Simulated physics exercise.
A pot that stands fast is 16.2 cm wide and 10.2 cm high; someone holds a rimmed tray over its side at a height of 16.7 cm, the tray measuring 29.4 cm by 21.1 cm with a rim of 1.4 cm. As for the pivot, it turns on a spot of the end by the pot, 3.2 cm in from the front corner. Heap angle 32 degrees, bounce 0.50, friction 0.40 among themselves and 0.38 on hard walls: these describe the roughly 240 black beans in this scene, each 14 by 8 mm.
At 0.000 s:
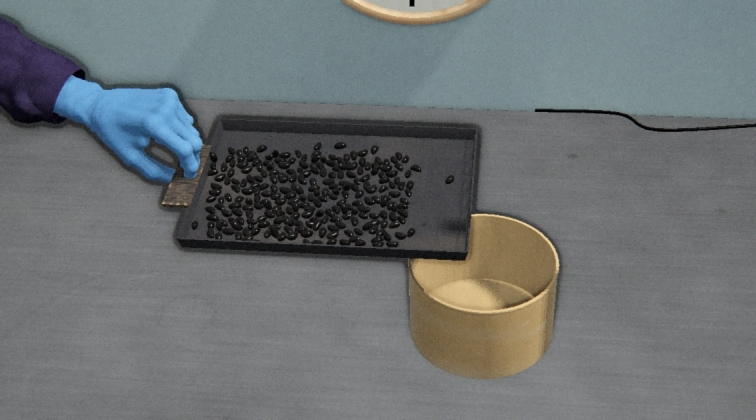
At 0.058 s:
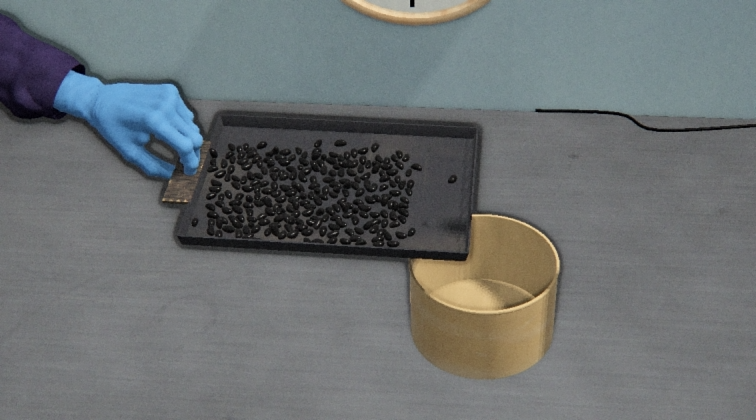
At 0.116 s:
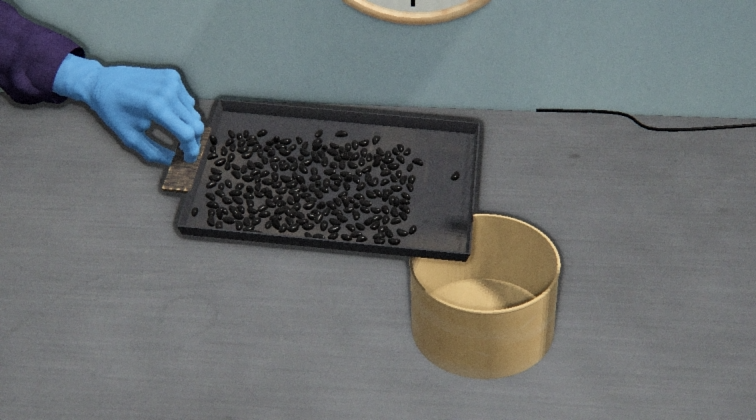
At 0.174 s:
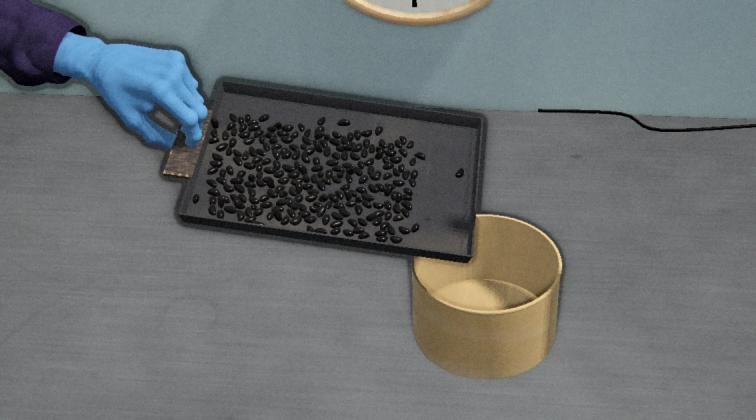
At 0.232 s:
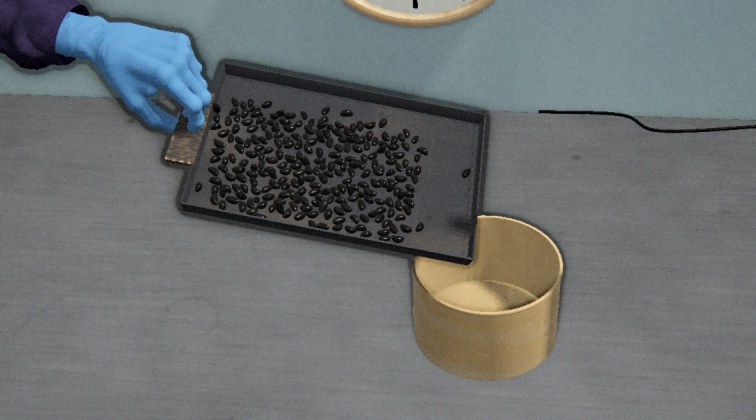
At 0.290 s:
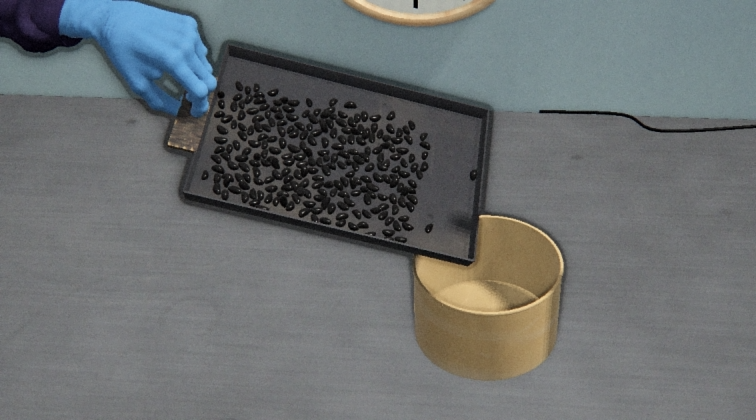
A dark rimmed tray scattered with black beans starts out level, held at its left end by a blue-gloved hand, its right end over a tan pot. The hand then rises, tilting the tray steadily down toward the right, while the beans stay spread across it and the pot stays still.
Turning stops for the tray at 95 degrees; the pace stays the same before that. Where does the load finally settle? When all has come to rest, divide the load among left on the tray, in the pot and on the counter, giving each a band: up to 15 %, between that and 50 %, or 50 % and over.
Tray: Up to 15 %; pot: Between 15 and 50 %; counter: 50 % and over.
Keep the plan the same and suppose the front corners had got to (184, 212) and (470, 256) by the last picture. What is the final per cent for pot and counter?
Pot 25, counter 75.
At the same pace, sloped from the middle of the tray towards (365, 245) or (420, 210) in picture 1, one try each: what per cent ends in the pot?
That would be close to 5 per cent, then close to 65 per cent.
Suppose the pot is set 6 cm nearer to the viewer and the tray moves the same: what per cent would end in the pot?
100 per cent.
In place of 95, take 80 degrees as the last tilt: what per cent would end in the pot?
30 per cent.
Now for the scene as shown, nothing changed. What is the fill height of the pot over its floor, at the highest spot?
I'd say near 1.5 centimetres.
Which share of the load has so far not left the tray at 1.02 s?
Roughly 25 percent of the load, I'd say.
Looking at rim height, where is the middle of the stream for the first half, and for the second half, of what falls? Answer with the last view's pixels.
Earlier half at about (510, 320), later half at about (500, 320) in pixels.
After 0.73 s, tilt 56 degrees; the tray holds 100 %, the pot 0 %.
Then, at 1.02 s, tilt 80 degrees; the tray holds 25 %, the pot 15 %.
Then, at 1.42 s, tilt 95 degrees; the tray holds 0 %, the pot 35 %.
At rest (2.4 s), tray 0 %, pot 35 %, counter 65 %.
